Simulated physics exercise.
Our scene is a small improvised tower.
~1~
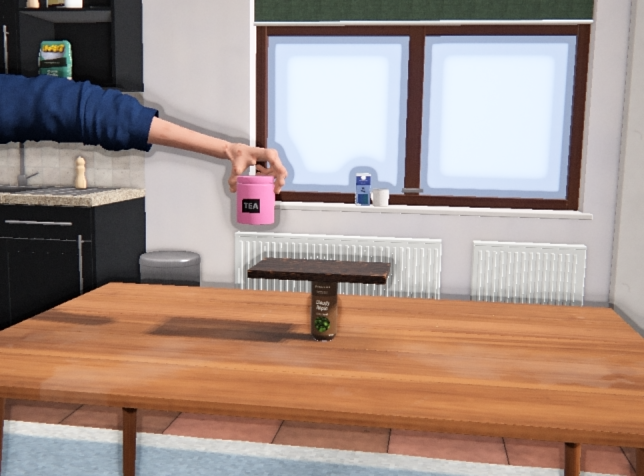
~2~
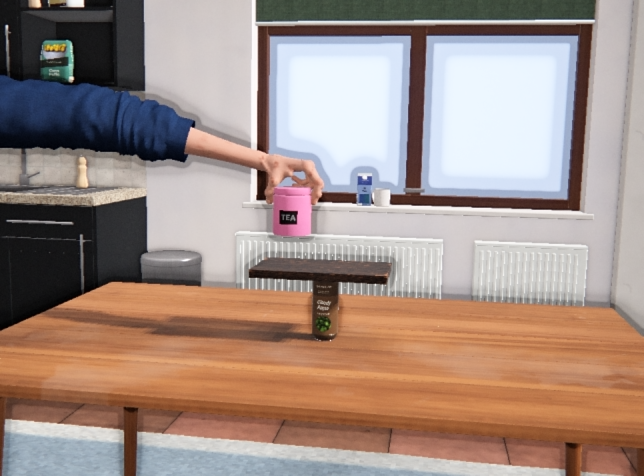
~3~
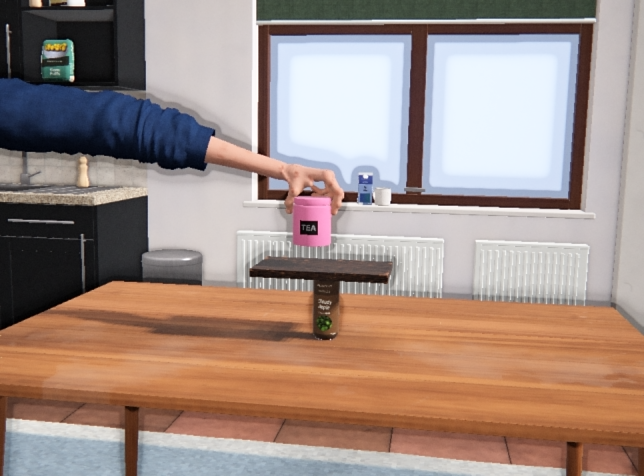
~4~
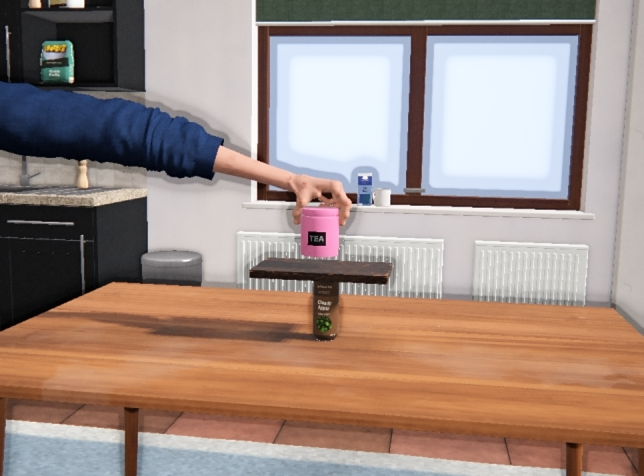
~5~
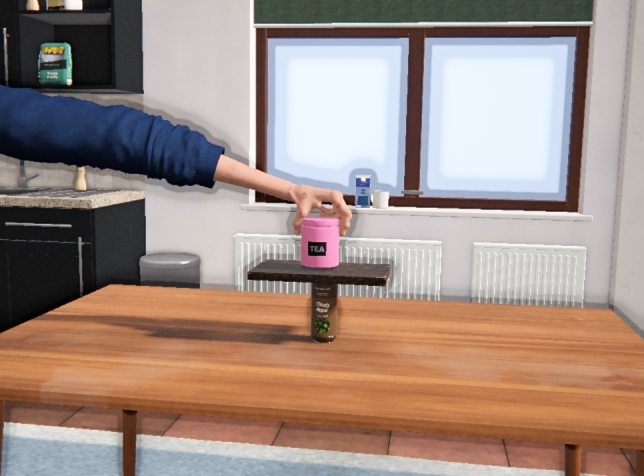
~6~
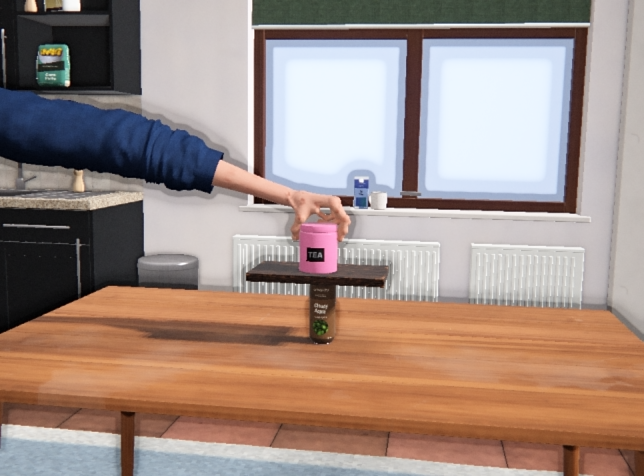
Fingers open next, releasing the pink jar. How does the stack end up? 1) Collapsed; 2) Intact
Option 2: Intact.
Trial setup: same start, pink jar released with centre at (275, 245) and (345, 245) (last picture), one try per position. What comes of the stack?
On the first try it falls down; on the second try it stays put.
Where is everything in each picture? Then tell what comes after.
The first picture shows still above its spot; pink jar (255, 199); brown can (324, 307).
The second picture shows still above its spot; pink jar (292, 211); brown can (325, 306).
The third picture shows still above its spot; pink jar (312, 221); brown can (326, 306).
The fourth picture shows still above its spot; pink jar (320, 231); brown can (326, 307).
The fifth picture shows still above its spot; pink jar (320, 242); brown can (324, 309).
The sixth picture shows set down, still held; pink jar (318, 247); brown can (322, 310).
Then, 0.80 s after the last picture, nothing has stirred.
Then, 1.70 s after the last picture, pink jar resting near (318, 248).
At rest, all 3 in place. Seen from the same camera at the end, pink jar near (318, 248). The stack holds.
